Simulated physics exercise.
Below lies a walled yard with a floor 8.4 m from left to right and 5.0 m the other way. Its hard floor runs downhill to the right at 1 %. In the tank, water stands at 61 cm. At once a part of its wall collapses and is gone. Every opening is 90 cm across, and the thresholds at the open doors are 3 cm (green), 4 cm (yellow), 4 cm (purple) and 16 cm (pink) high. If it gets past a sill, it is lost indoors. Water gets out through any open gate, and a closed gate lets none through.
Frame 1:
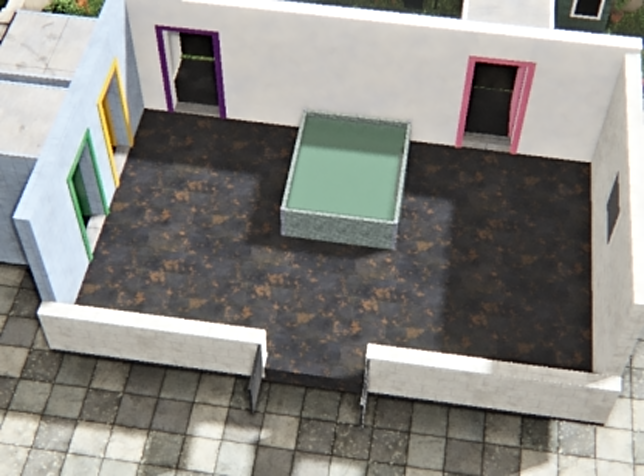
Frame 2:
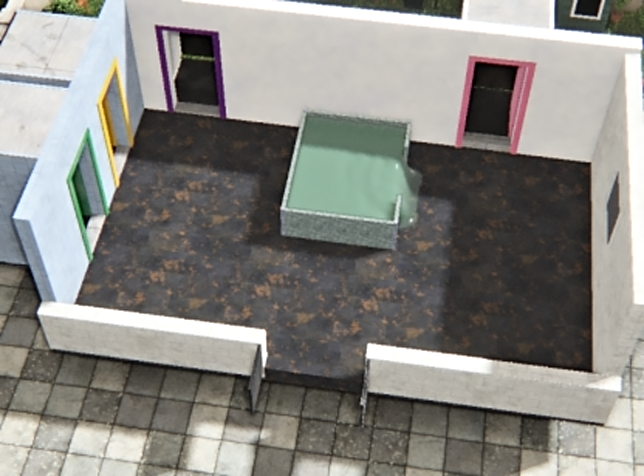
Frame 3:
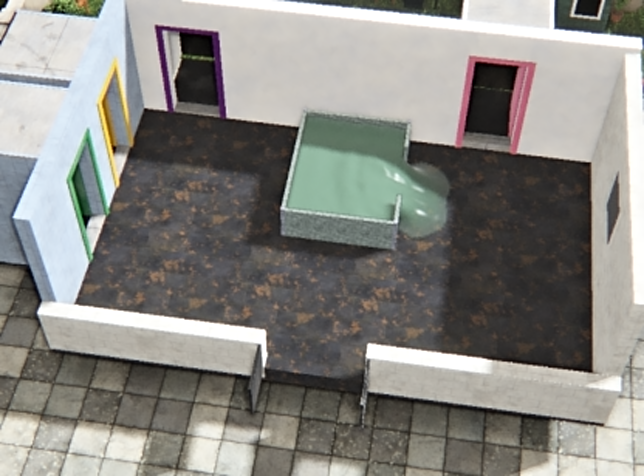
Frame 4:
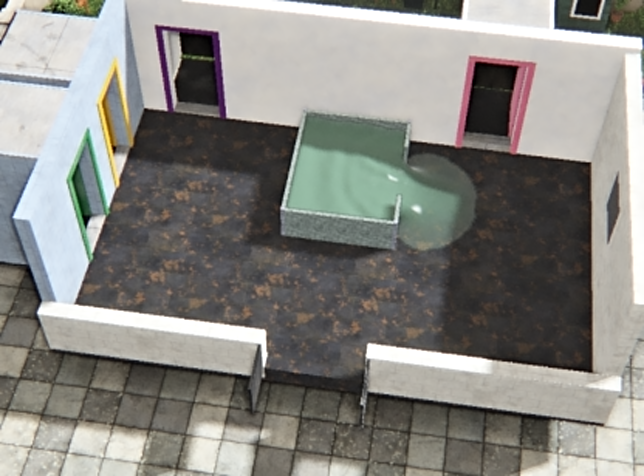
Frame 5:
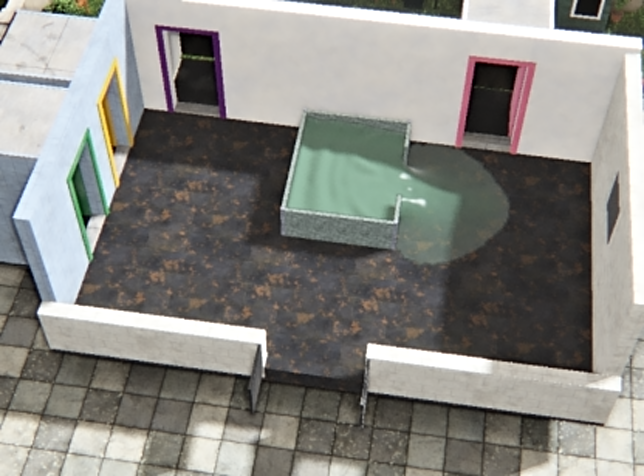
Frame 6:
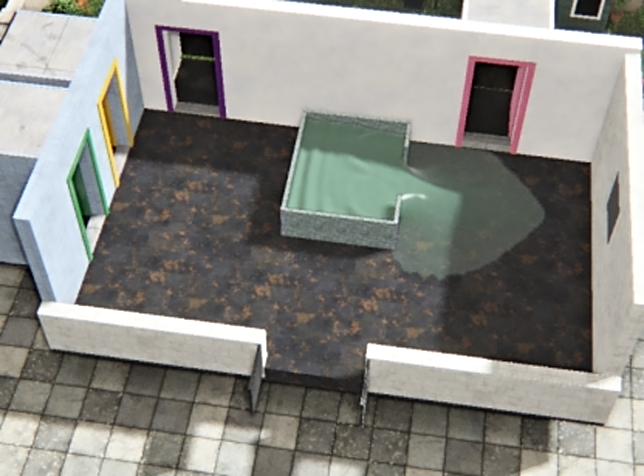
At the start, a tank of still green water stands on the dark floor of a walled yard with coloured door surrounds. Part of the tank's right wall vanishes and water pours out through the gap. It spreads rightward in a widening, thinning sheet across the floor, while ripples cross the tank.
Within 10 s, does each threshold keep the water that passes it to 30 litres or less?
The green door does; the yellow door does; the purple door does; the pink door does.
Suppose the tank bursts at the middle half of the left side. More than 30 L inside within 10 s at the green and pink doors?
Compared with the limit, green is higher and pink is lower.
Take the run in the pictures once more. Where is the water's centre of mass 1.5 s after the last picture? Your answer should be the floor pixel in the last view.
Near (422, 204).
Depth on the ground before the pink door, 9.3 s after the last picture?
Some 6.0 centimetres of depth.
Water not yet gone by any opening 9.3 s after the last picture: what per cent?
Remaining: Roughly 98 %.
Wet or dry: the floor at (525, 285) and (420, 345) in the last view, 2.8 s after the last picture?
In that order: Flooded, not reached.
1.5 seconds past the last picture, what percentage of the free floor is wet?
30 %.
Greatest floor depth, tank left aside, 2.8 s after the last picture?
I'd put it at close to 26 cm.
Then, 0.7 s after the last picture water covers 25 % of the floor and is deepest (34 cm) near (410, 199); green door not reached, yellow door not reached, purple door not reached, pink door 14 cm at the sill, 0 L in.
Then, 1.5 s after the last picture water covers 30 % of the floor and is deepest (40 cm) near (583, 176); green door not reached, yellow door not reached, purple door not reached, pink door 16 cm at the sill, 1 L in.
Then, 2.8 s after the last picture water covers 35 % of the floor and is deepest (26 cm) near (583, 399); green door not reached, yellow door not reached, purple door not reached, pink door 14 cm at the sill, 1 L in.
Then, 5.3 s after the last picture water covers 55 % of the floor and is deepest (21 cm) near (560, 396); green door not reached, yellow door not reached, purple door not reached, pink door 12 cm at the sill, 2 L in.
Then, 9.3 s after the last picture water covers 90 % of the floor and is deepest (14 cm) near (583, 389); green door 7 cm at the sill, 4 L in, yellow door 4 cm at the sill, 0 L in, purple door not reached, pink door 6 cm at the sill, 2 L in.
